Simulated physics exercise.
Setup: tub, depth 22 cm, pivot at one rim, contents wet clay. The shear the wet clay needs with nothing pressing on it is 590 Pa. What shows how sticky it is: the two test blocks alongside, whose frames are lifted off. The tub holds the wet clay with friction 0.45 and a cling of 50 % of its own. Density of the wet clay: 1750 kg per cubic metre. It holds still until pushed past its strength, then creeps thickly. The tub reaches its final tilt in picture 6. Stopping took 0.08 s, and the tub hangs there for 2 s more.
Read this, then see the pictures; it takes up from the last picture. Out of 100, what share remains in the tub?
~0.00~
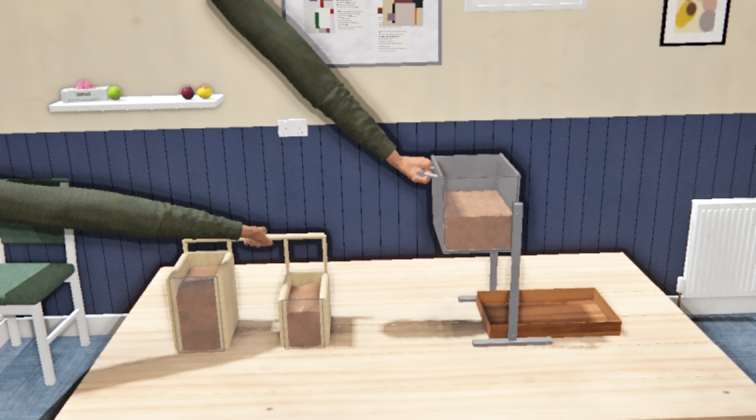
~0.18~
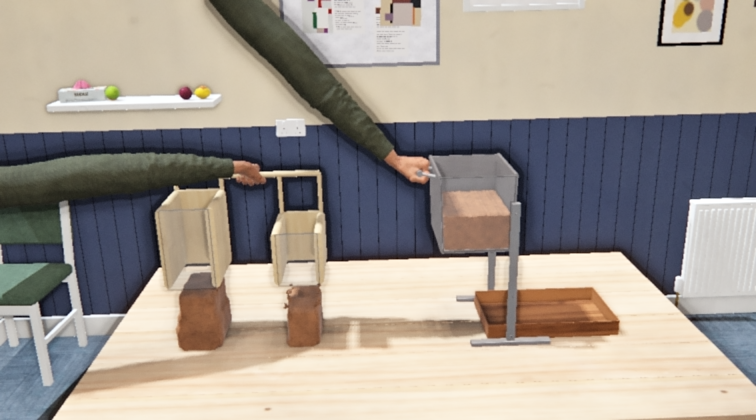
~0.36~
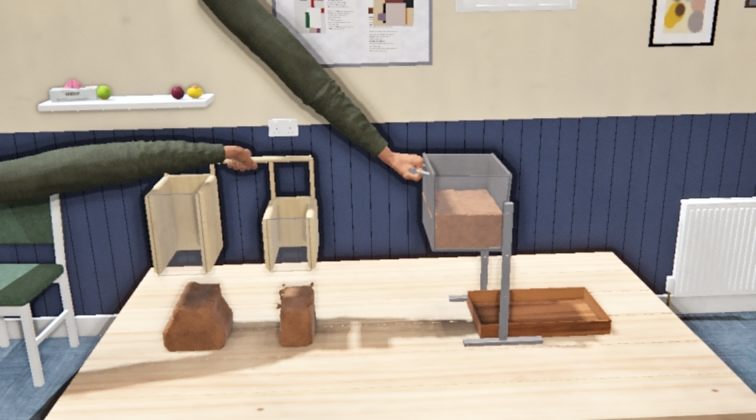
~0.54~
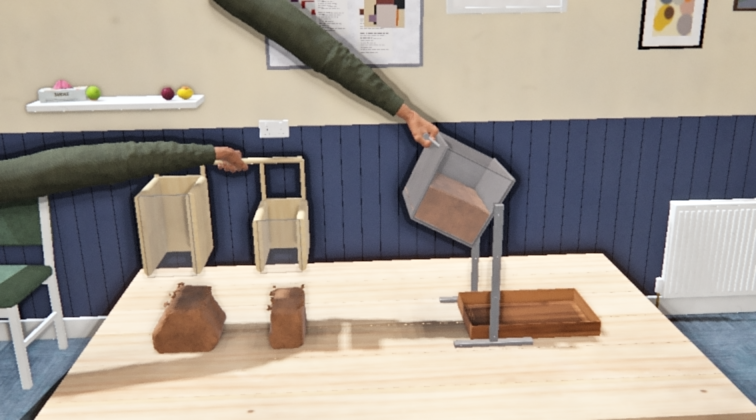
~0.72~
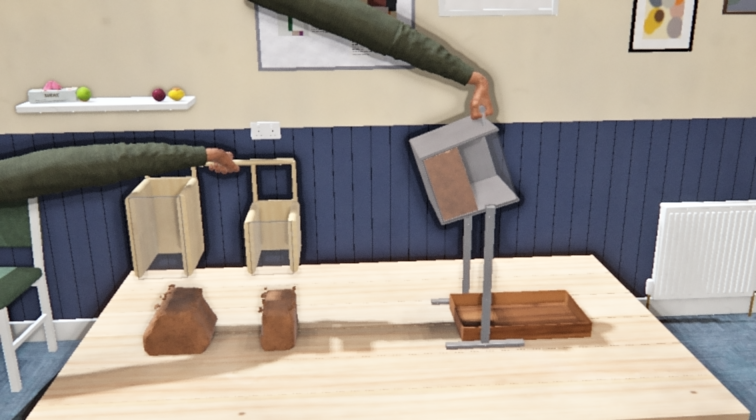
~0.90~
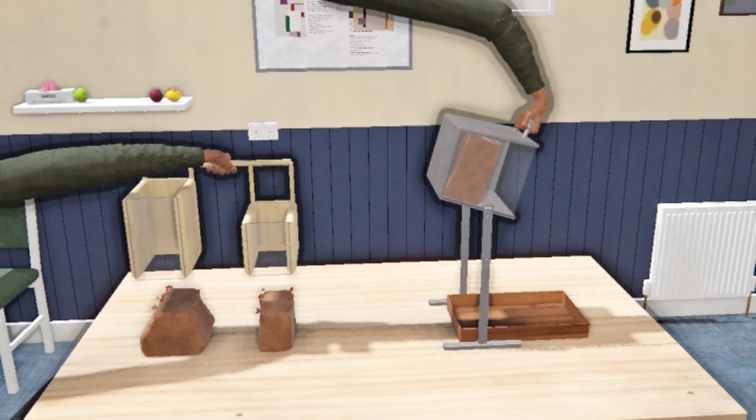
52 out of 100.
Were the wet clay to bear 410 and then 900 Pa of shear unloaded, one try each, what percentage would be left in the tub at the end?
Respectively 45 % and 50 %.
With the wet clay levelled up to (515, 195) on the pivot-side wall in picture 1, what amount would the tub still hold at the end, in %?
About 35 %.
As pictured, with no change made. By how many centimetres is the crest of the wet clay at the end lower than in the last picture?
Some 13 cm.
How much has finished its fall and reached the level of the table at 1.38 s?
About 40 %.
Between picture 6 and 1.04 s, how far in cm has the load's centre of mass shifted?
It has moved close to 7 cm.
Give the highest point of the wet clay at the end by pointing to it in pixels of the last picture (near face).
Looking at the last picture, I'd put it at about (468, 180).
By 1.04 s, the tub is at 105 degrees and holds 100 %.
By 1.21 s, the tub is at 105 degrees and holds 53 %.
By 1.38 s, the tub is at 105 degrees and holds 52 %.
By 1.55 s, the tub is at 105 degrees and holds 52 %.
By 2.90 s, at the end, the tub is at 105 degrees and holds 52 %.
